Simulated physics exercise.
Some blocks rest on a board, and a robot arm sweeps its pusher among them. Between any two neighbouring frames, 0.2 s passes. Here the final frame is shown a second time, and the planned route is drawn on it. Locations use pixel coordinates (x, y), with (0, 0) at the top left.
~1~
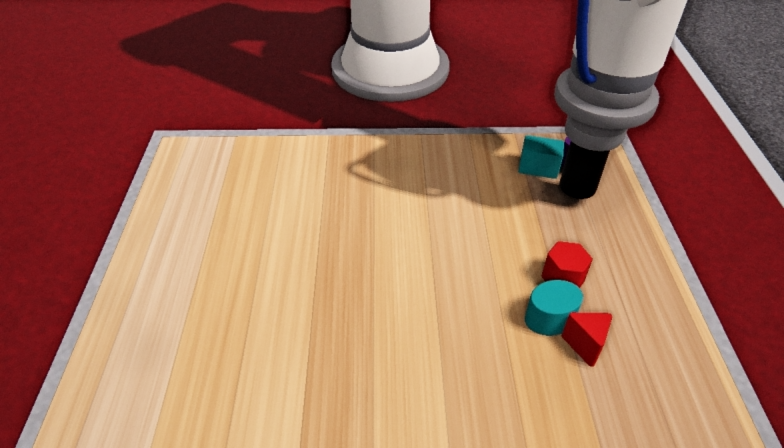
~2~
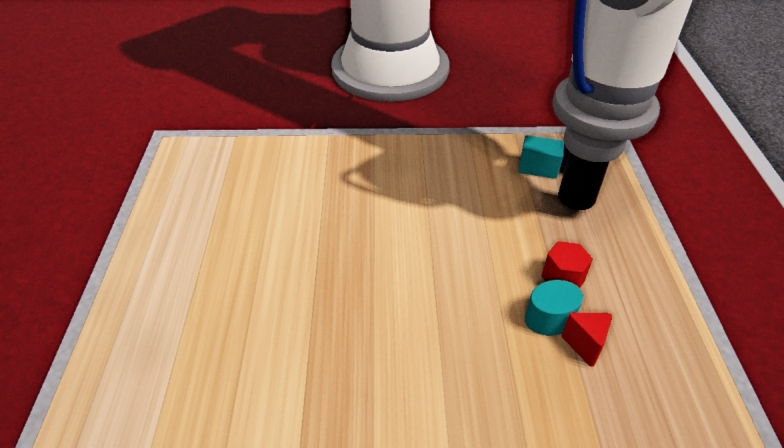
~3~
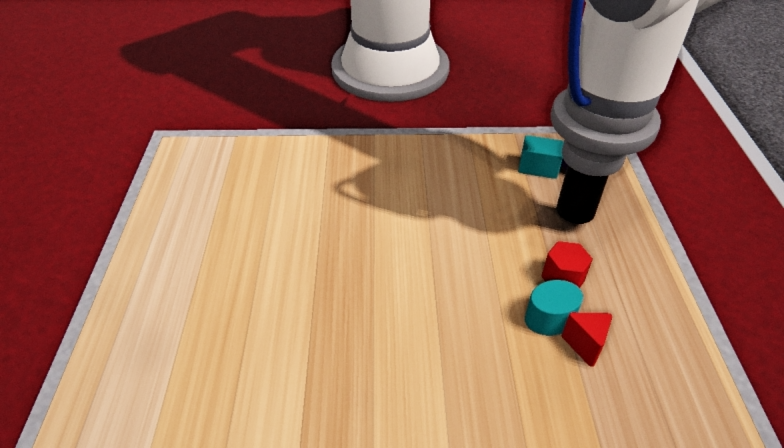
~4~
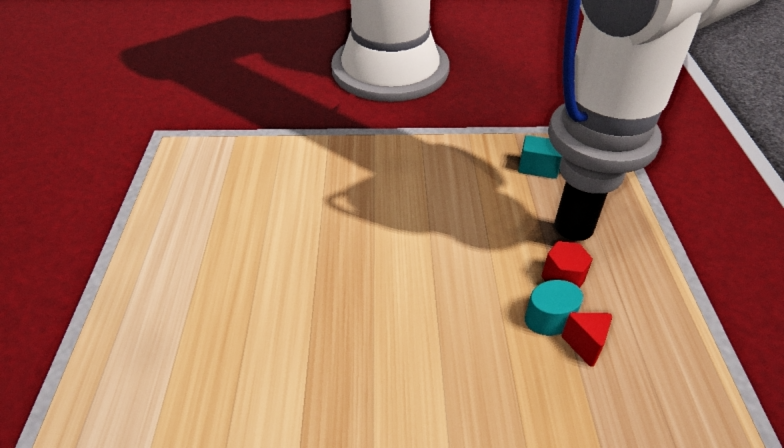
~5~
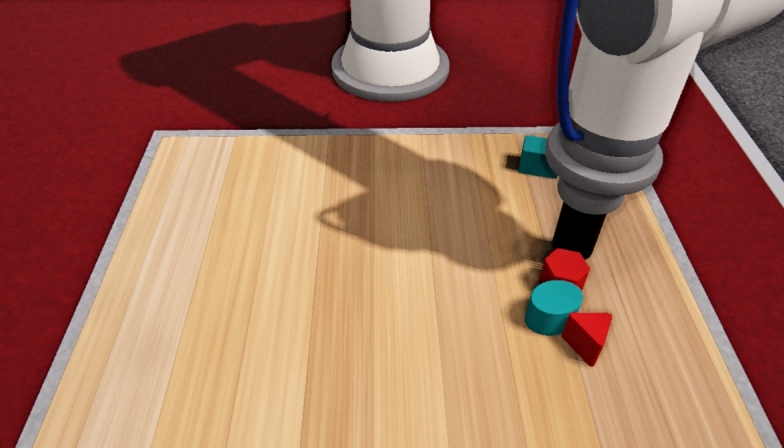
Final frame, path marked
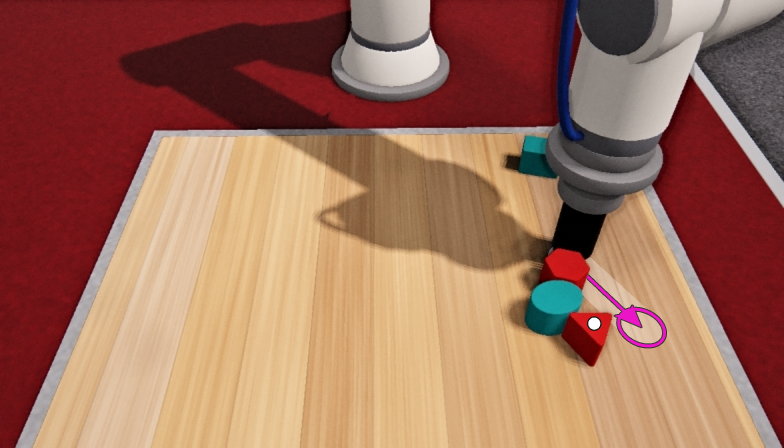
Robot arm moving its black pusher down the right side of a wooden board and nudging a red hexagon slightly.
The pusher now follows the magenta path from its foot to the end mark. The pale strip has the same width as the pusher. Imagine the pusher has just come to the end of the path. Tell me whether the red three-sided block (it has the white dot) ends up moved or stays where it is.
It gets no push and keeps its place.
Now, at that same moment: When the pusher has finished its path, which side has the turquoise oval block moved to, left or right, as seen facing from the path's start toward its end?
It's pushed right.
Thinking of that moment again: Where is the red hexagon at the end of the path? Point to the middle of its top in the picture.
Answer: (576, 281).
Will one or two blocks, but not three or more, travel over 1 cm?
Yes.
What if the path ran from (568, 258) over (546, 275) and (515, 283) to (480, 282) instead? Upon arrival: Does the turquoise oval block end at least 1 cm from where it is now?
It seems so.
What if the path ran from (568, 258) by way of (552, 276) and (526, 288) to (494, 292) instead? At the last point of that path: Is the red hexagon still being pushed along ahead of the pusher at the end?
I expect not.
The drawn path runs in a line from (568, 258) to (641, 327); the dot is on the red three-sided block.
The first path, step by step. Halfway along, pusher (608, 280); turquoise oval block (548, 307); red hexagon (576, 281), turned 40° clockwise.
At the end, pusher (647, 316); turquoise oval block (547, 307); red hexagon (576, 281), turned 40° clockwise; red three-sided block not moved.
